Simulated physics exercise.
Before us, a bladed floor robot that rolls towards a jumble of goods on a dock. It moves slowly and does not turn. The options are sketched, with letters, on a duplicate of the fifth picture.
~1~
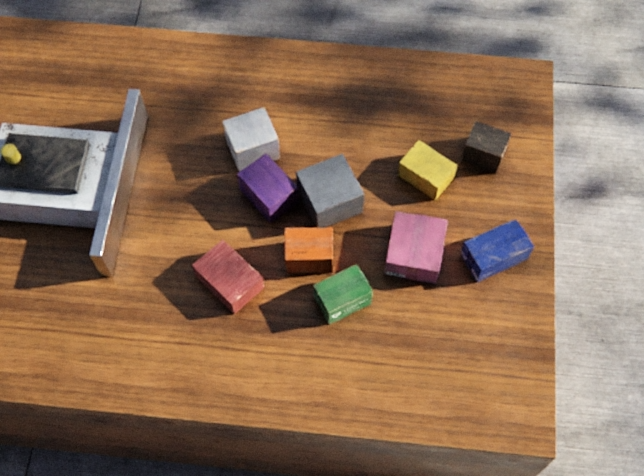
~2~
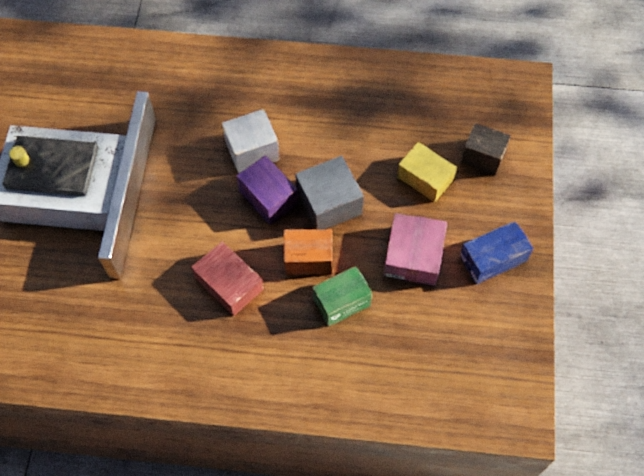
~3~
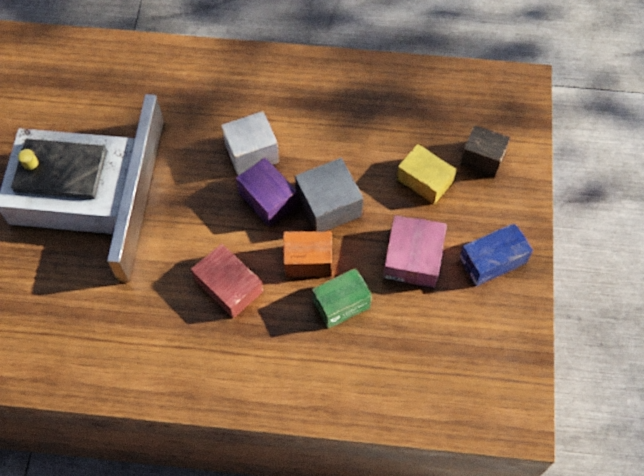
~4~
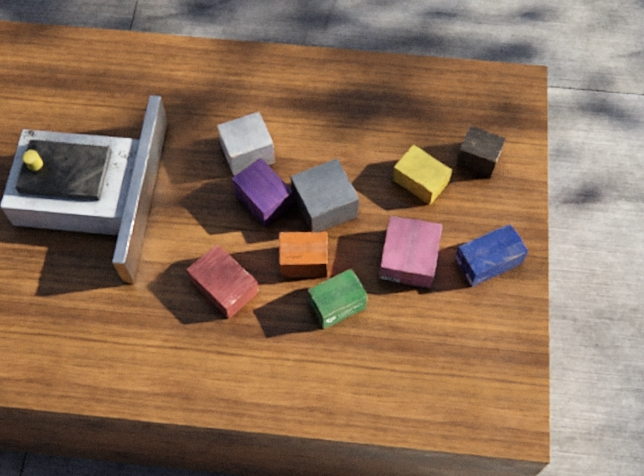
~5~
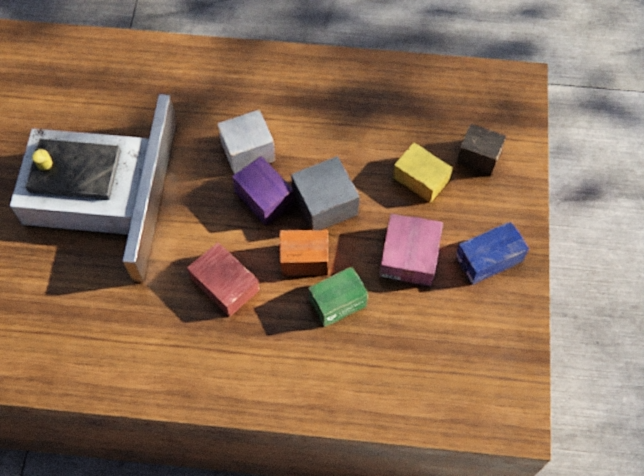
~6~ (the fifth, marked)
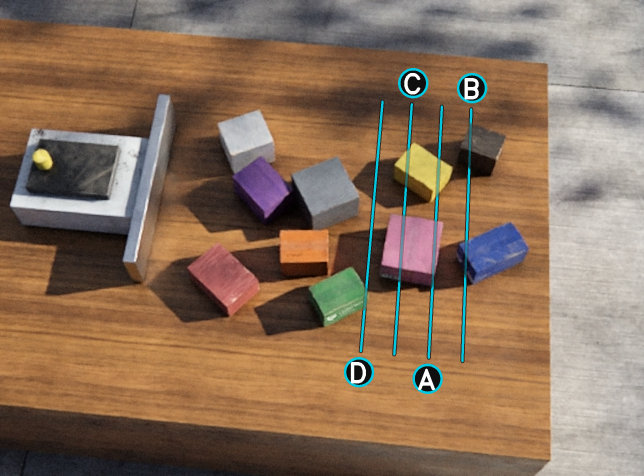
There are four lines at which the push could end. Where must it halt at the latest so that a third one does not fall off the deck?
It should halt at B.
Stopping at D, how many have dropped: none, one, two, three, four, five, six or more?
The count is none.
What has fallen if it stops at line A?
The blue box.
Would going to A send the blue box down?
Yes.
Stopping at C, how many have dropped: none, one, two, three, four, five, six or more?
In all, none.
On the copy, A at (436, 224); B at (467, 227); C at (404, 221); D at (372, 218).
On B. First, robot (193, 179); red crate (289, 297); white crate (298, 149).
Then, robot (308, 189); blue box (510, 265); black crate (485, 146).
Finally, robot (399, 197); blue box over the edge; pink parcel (548, 281); one fallen.
By contrast, A is within the limit but short; C is within the limit but short; D is within the limit but short.
